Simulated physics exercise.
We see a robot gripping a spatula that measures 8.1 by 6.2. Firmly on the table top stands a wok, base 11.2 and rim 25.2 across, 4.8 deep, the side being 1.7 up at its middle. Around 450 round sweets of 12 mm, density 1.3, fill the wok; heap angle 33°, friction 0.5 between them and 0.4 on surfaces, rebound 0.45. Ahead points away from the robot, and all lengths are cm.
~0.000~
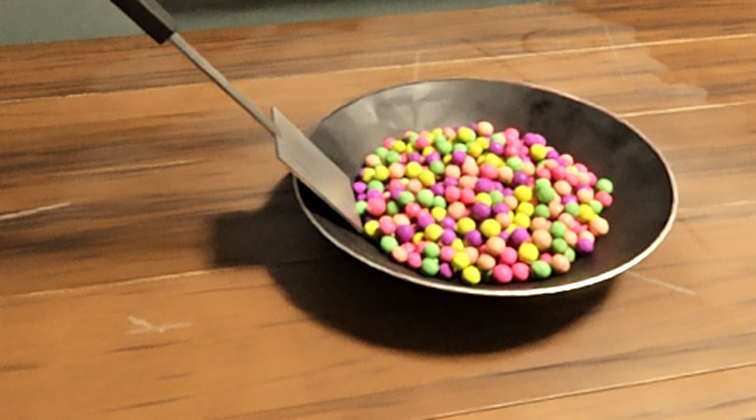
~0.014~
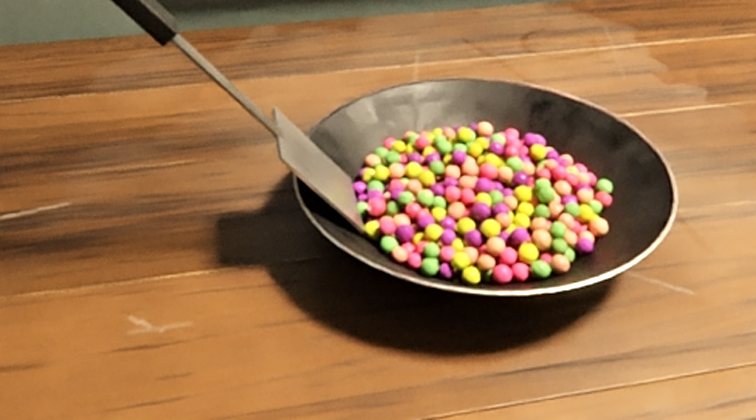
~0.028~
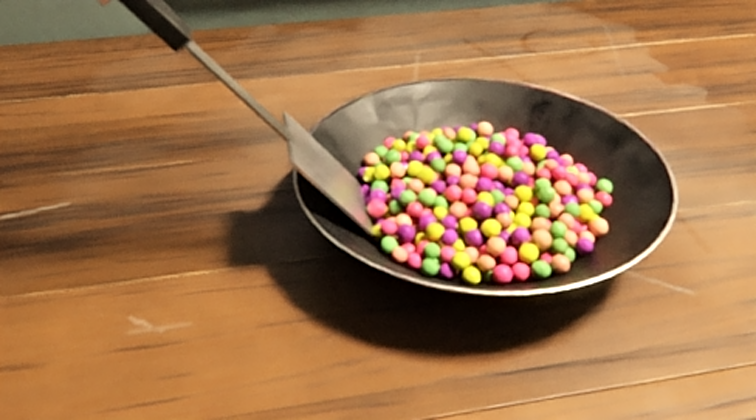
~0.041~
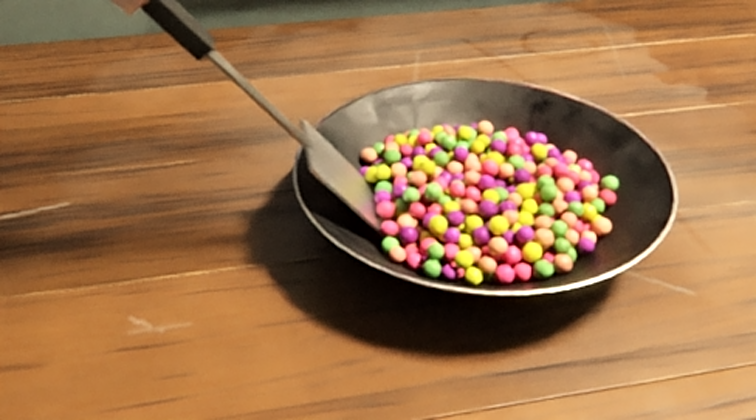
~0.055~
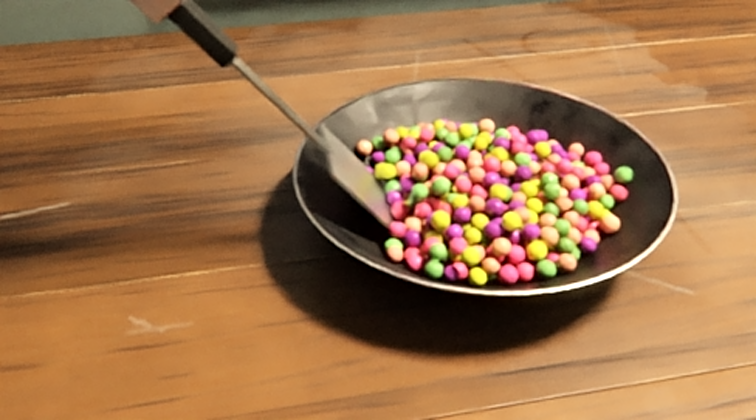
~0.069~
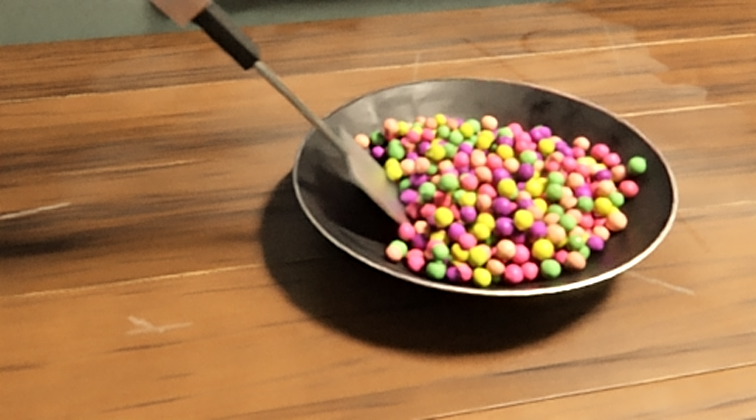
On a wooden table top, a dark wok holds a heap of small round sweets in pink, green, yellow, purple and orange, with a spatula resting against its left side. After barely moving at first, the gripped spatula slides rightward into the heap, pushing the sweets toward the wok's right side.
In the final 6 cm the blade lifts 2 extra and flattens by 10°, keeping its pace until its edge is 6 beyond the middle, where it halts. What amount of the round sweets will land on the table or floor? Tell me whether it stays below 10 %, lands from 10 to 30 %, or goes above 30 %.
It lands from 10 to 30 %.
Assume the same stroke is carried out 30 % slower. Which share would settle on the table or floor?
I'd say close to 5 per cent.
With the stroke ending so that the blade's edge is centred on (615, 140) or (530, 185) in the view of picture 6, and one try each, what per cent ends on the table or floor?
40 % and 0 %.
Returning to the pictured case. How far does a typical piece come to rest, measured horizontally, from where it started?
Roughly 5 cm.
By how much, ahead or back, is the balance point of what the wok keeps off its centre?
I'd put it at roughly 3.5 cm toward the front.
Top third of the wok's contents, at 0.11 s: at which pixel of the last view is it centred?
It is centred near (523, 174).
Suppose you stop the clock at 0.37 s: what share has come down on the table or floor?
Fraction noted: Close to 15 per cent.
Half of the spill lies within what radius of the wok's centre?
Roughly 20 cm from the middle.
After 0.11 s, sloping 53°, highest piece 6 above the table; 453 in the wok.
After 0.15 s, sloping 49°, highest piece 6 above the table; 452 in the wok, 1 on the blade or in flight.
After 0.37 s, sloping 43°, highest piece 6 above the table; 378 in the wok, 67 on the table or floor, 8 on the blade or in flight.
After 1.42 s, sloping 43°, highest piece 5 above the table; 375 in the wok, 78 on the table or floor.
In the end, 375 in the wok, 78 on the table or floor. That is 17 % on the table or floor.
